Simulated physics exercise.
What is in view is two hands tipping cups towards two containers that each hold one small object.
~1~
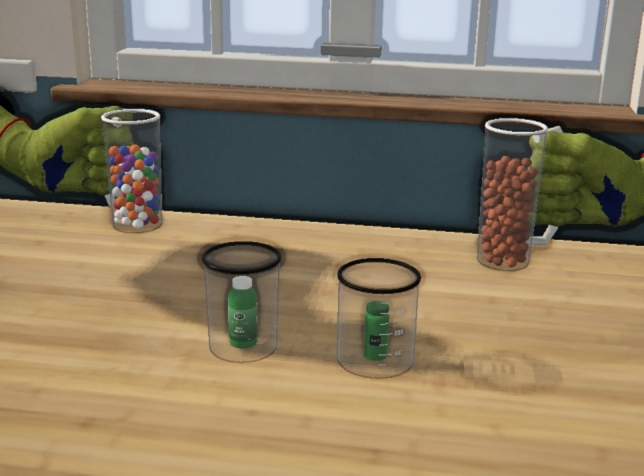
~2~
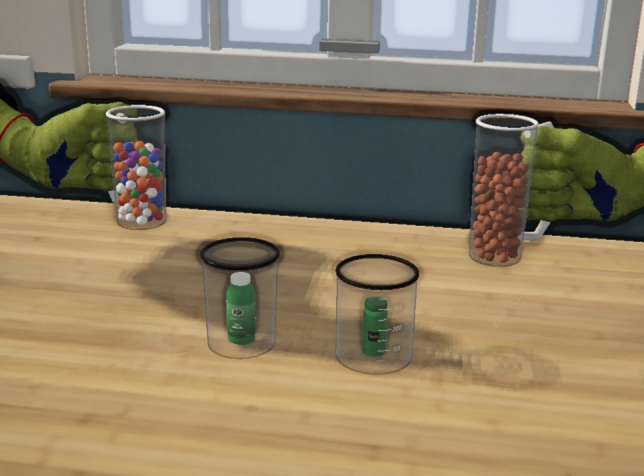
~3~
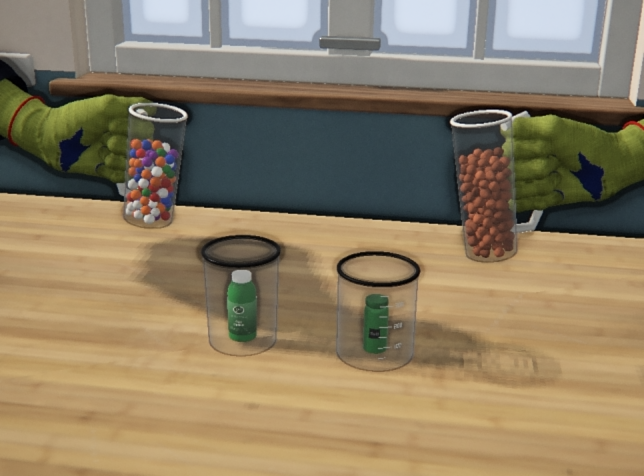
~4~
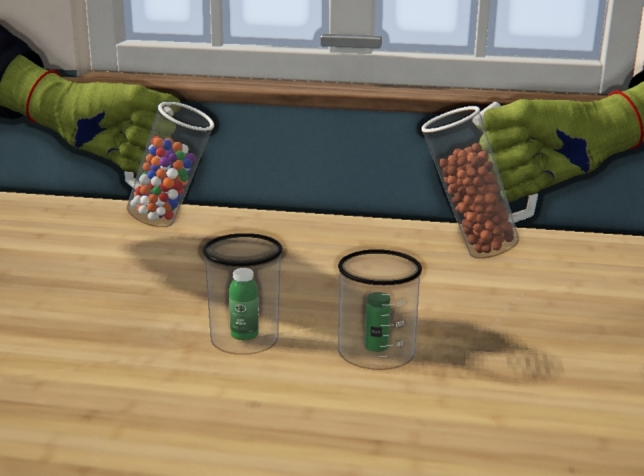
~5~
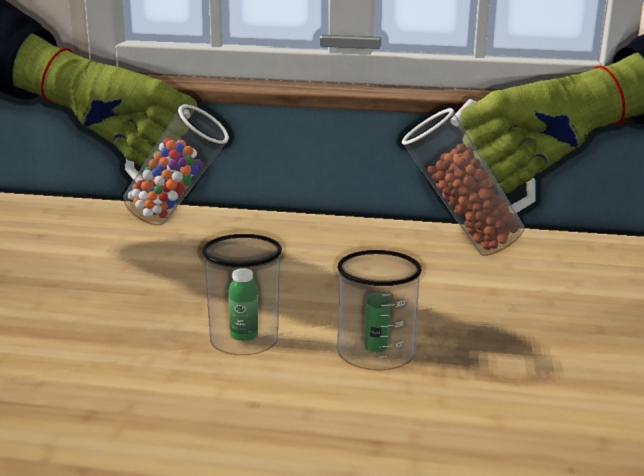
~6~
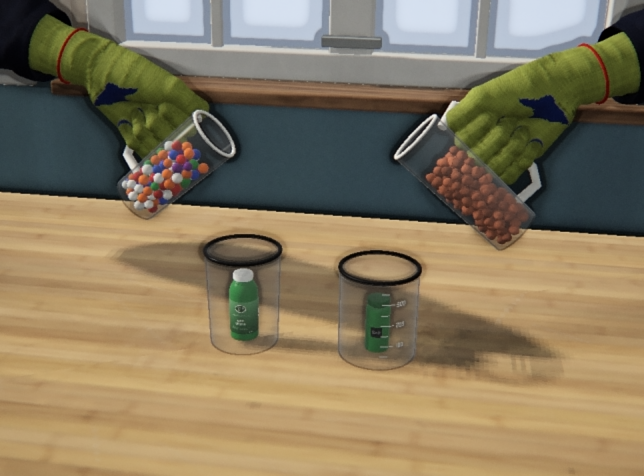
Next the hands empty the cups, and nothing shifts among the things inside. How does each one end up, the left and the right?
Left object: Tip stays above. Right object: Tip stays above.
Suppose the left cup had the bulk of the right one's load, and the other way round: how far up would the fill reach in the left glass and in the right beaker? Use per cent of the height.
Levels: Left 60 %, right 50 %.
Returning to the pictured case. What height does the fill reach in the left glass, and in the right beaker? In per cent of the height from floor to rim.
I'd put the left at close to 55 and the right at close to 55.
Then, 0.39 s after the last picture, left glass empty, all of its cupful still in the cup; right beaker empty, all of its cupful still in the cup.
Then, 0.80 s after the last picture, left glass nearly empty, most of its cupful still in the cup; right beaker nearly empty, nearly all of its cupful still in the cup.
Then, 1.30 s after the last picture, left glass a third full, none of its cupful still in the cup; right beaker a third full, none of its cupful still in the cup.
At rest, left glass half full (surface near (244, 291)), nothing beside it; right beaker half full (surface near (379, 303)), nothing beside it; the left thing is still showing; the right thing is still showing.
